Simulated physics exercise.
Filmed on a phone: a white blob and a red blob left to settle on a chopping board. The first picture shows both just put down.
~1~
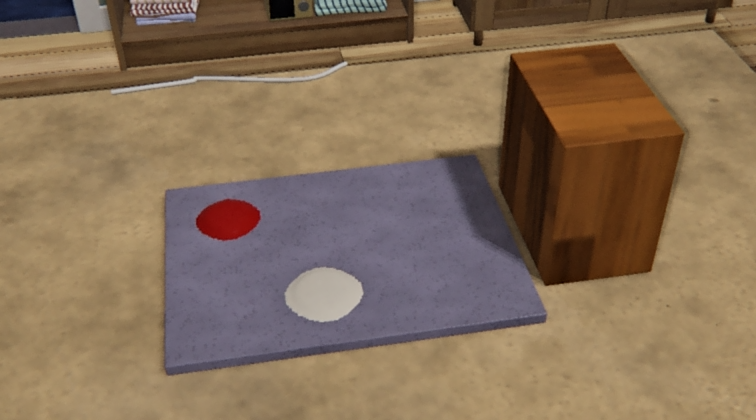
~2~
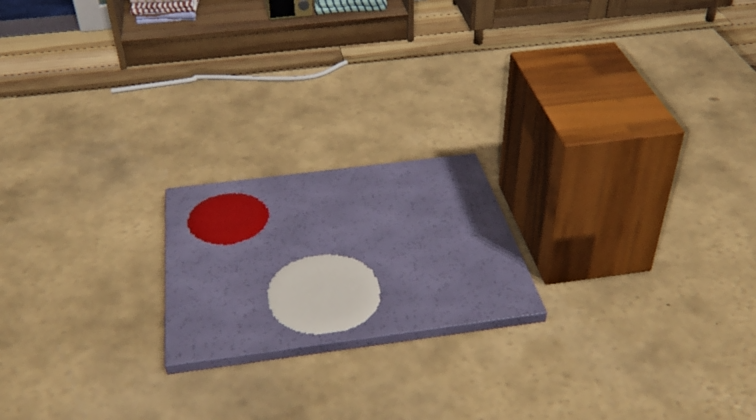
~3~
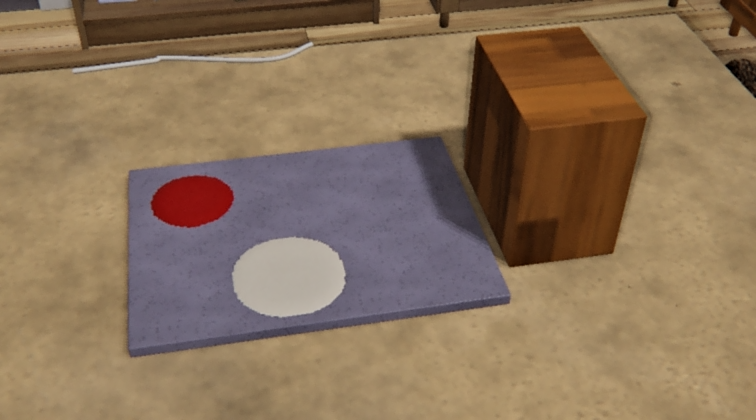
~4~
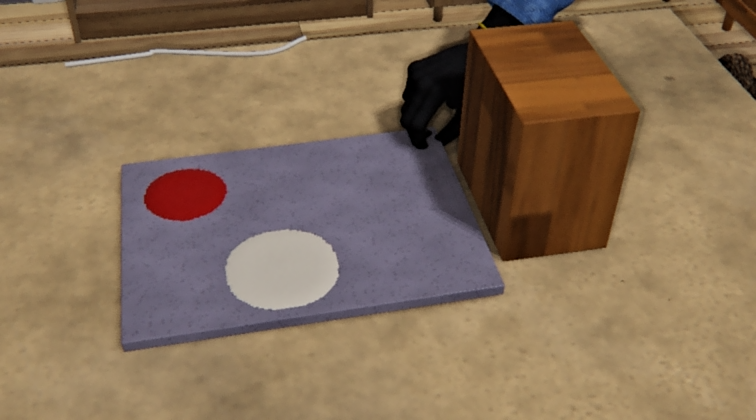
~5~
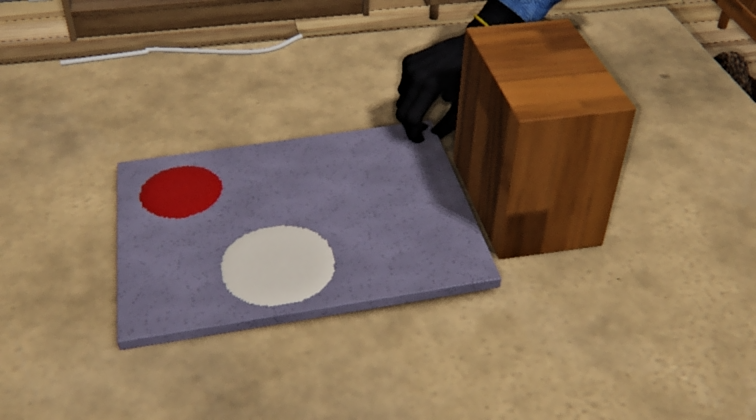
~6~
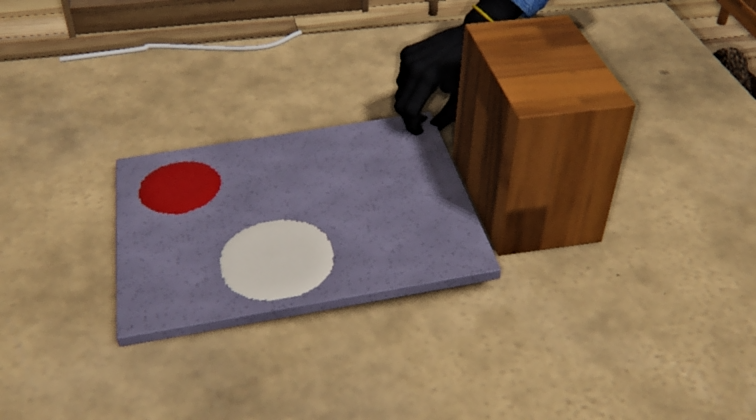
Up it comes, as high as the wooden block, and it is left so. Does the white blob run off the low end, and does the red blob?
Result: The white blob leaves the surface; the red blob leaves the surface.
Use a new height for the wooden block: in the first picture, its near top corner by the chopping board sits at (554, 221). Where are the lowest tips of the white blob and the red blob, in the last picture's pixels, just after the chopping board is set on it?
The first one stops at (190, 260), and after it the second at (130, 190).
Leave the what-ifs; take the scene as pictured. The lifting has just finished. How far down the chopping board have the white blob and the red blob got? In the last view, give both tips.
Pixel pair, in order asked: (126, 276), (111, 197).
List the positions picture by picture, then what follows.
The chopping board lies flat; white blob (323, 291) a low mound; red blob (228, 217) a low mound; wooden block (612, 214), in the first frame.
They settle; white blob (324, 291) spread thin; red blob (228, 216) spread thin, in the second frame.
At rest; white blob (289, 274) spread thin; red blob (192, 198) spread thin, in the third frame.
A hand takes the end; white blob (282, 266) spread thin; red blob (185, 192) spread thin, in the fourth frame.
The end is rising; white blob (278, 263) spread thin; red blob (180, 190) spread thin, in the fifth frame.
The chopping board slopes by about 3°; white blob (276, 257) spread thin; red blob (180, 185) spread thin; wooden block (564, 185), in the sixth frame.
Soon after, slope about 31°; the white blob has crept down a long way; the red blob is dripping off the low end.
Later, the white blob is dripping off the low end; the red blob is dripping off the low end.
In the end, slope about 31°; the white blob is dripping off the low end; the red blob is dripping off the low end.
